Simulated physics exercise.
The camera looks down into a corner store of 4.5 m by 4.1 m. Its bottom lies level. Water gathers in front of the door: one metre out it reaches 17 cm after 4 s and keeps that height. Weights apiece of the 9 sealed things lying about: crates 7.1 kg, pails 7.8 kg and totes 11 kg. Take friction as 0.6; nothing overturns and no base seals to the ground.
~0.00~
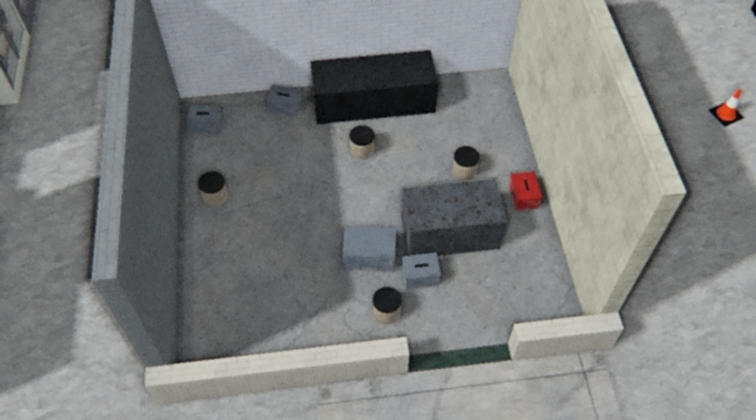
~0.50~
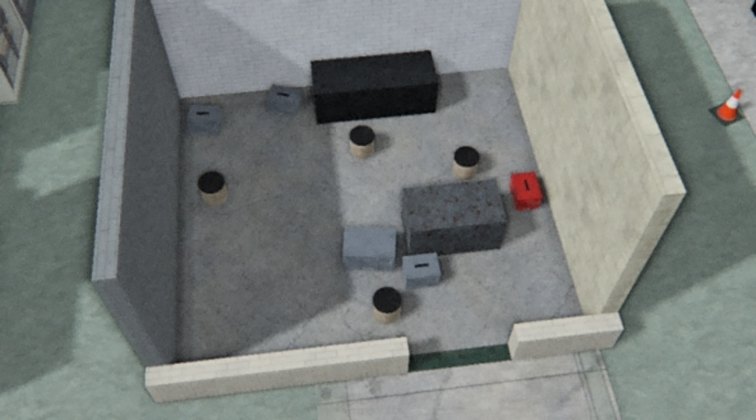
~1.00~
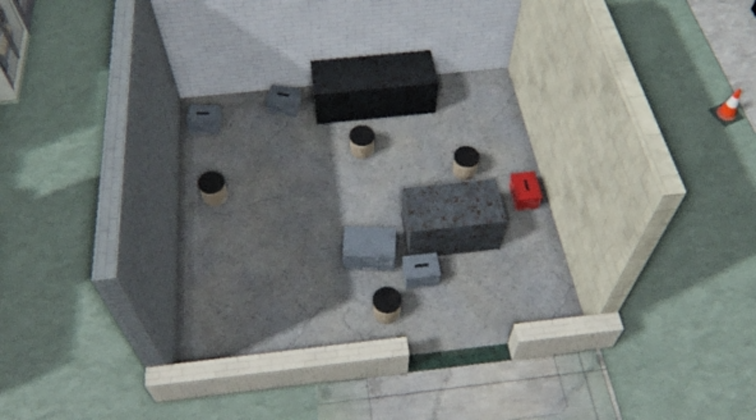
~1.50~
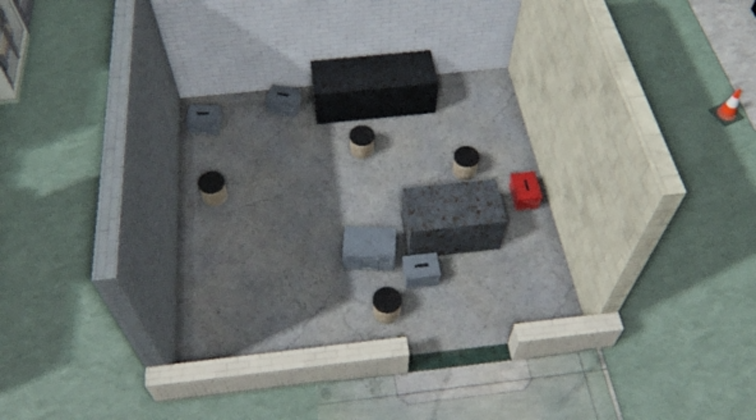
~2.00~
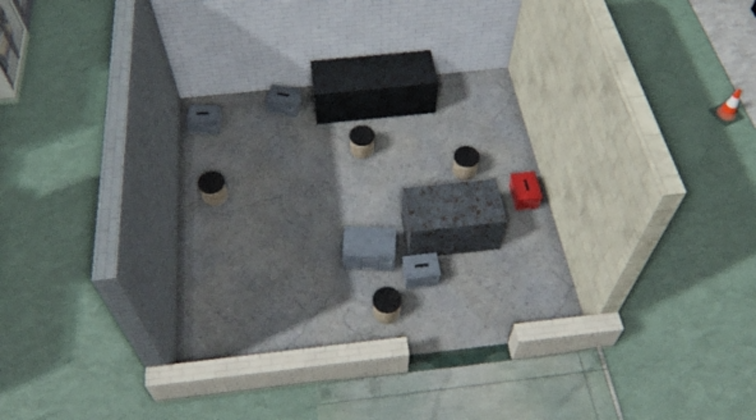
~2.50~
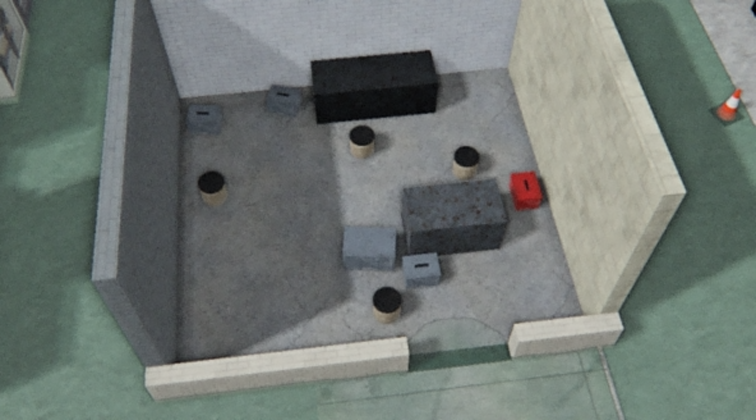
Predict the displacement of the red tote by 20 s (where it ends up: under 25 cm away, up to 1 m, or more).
Red tote is nudged along.
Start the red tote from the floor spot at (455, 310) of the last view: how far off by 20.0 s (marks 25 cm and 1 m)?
It travels far.
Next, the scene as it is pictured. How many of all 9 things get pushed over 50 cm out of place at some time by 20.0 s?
3 of them.
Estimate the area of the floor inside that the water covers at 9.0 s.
Some 14 m2.
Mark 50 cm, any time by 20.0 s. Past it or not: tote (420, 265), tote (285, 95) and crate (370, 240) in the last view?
In that order: More, short of it, over.
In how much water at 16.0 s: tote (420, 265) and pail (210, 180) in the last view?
About 7 and 8 cm.
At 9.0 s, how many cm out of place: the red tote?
About 0 cm.
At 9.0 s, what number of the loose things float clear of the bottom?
At that moment 0.
After 4.0 s the red tote is near (527, 185), 0.0 m from its start, aground; 0 afloat.
After 9.0 s the red tote is near (526, 185), 0.0 m from its start, aground; 0 afloat.
After 16.0 s the red tote is near (496, 186), 0.4 m from its start, aground; 3 afloat.
After 20.0 s the red tote is near (514, 206), 0.4 m from its start, afloat; 9 afloat.
